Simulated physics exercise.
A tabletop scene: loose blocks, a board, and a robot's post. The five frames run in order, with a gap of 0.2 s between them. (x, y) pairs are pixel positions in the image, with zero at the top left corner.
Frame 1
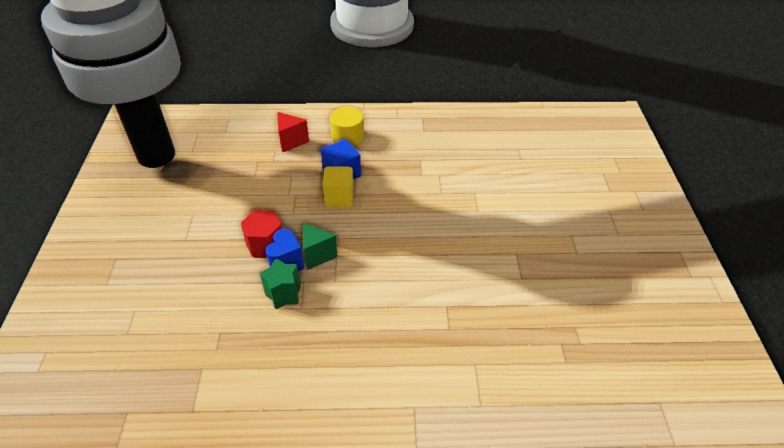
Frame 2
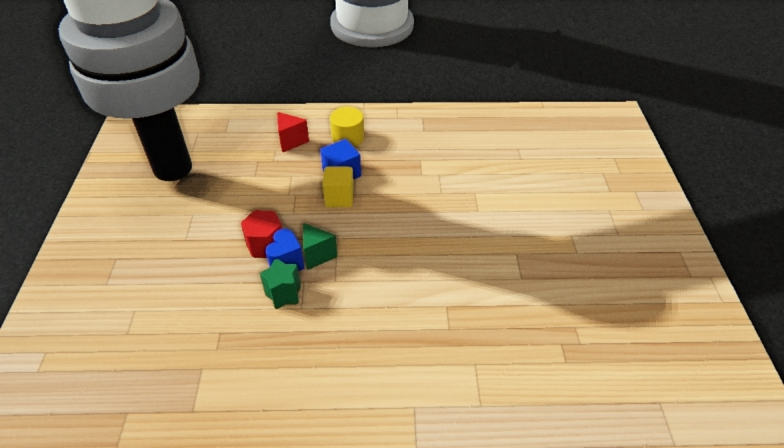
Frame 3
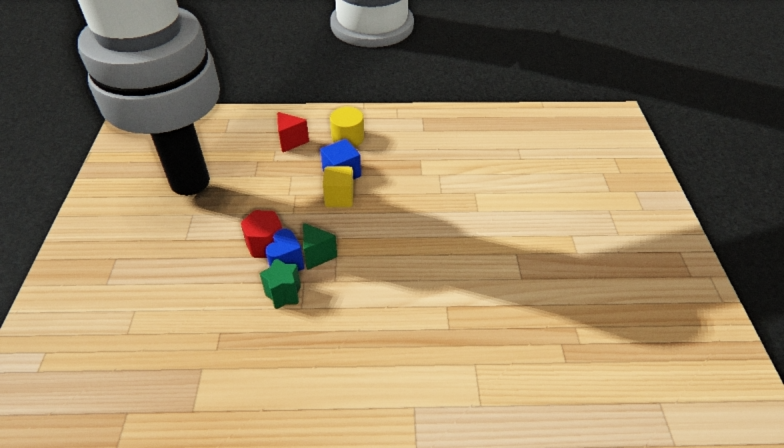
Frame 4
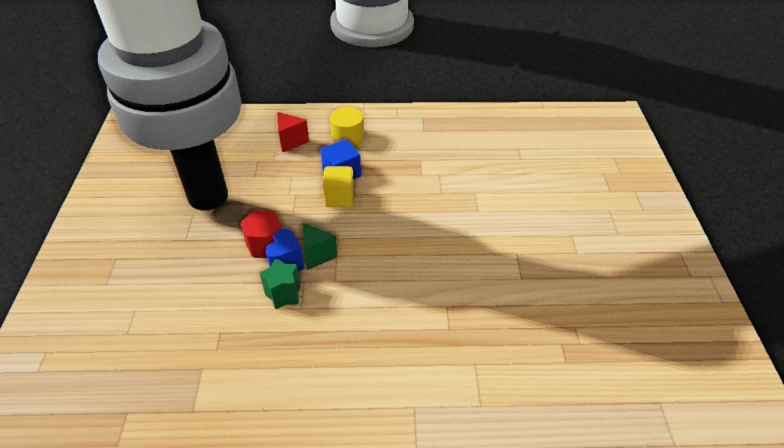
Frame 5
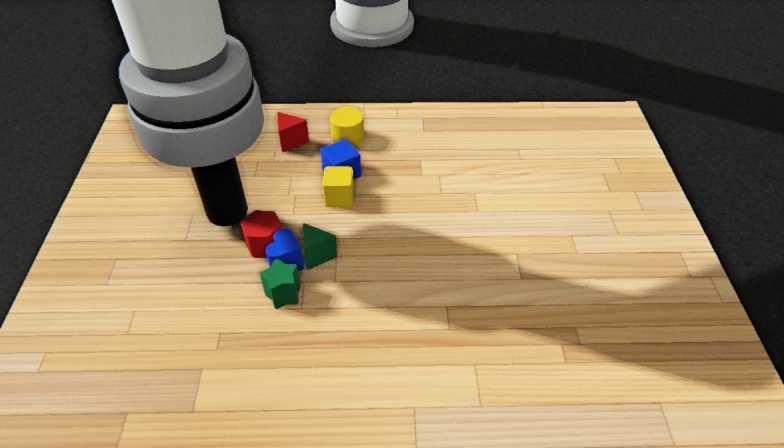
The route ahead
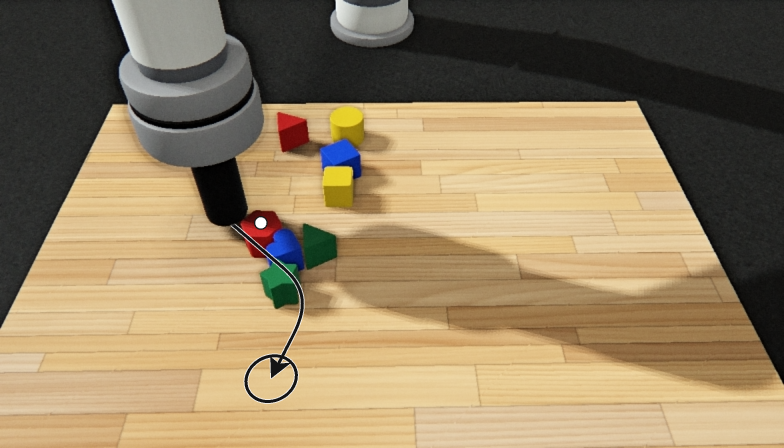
The footage shows a black robot post moving diagonally down and right across a wooden tabletop, from the upper left to beside a red hexagon, while the red, blue, green and yellow blocks stay in place.
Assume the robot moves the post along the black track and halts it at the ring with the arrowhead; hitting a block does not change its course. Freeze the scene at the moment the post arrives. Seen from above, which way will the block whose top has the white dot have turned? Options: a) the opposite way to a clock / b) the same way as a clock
Correct choice: A.
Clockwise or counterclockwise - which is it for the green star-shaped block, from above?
Prediction: Clockwise.
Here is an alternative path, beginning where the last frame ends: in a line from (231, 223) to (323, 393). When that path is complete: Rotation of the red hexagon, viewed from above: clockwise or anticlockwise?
The block spins anticlockwise.
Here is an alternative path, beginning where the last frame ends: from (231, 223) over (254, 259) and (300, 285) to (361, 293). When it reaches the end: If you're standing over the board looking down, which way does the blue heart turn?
It rotates clockwise.
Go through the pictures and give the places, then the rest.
Lower end of the post at (157, 157), tops of blocks, red hexagon at (261, 223), green star-shaped block at (279, 273), blue heart at (283, 243), green triangle at (314, 235), in the first picture.
Post at (174, 170), blocks as before, in the second picture.
Post at (191, 184), blocks as before, in the third picture.
Post at (209, 198), blocks as before, in the fourth picture.
Post at (228, 213), red hexagon at (261, 223), green star-shaped block at (279, 273), blue heart at (283, 243), green triangle at (314, 235), in the fifth picture.
The drawn path runs from (231, 223) by way of (274, 260) and (302, 310) to (271, 378); the dot is on the red hexagon.
What follows on the original path. One third of the way, post at (272, 250); red hexagon at (307, 249), turned 20° anticlockwise; green star-shaped block at (281, 277), turned 30° clockwise; blue heart at (323, 270), turned 45° clockwise; green triangle at (343, 241), turned 95° anticlockwise.
Two thirds of the way, post at (300, 302); red hexagon at (342, 274), turned 35° anticlockwise; green star-shaped block at (282, 323), turned 70° clockwise; blue heart at (364, 295), turned 35° clockwise; green triangle at (352, 245).
At the end, post at (269, 369); red hexagon at (342, 274), turned 35° anticlockwise; green star-shaped block at (248, 398), turned 70° clockwise; blue heart at (364, 295), turned 35° clockwise; green triangle at (352, 245), turned 155° anticlockwise.
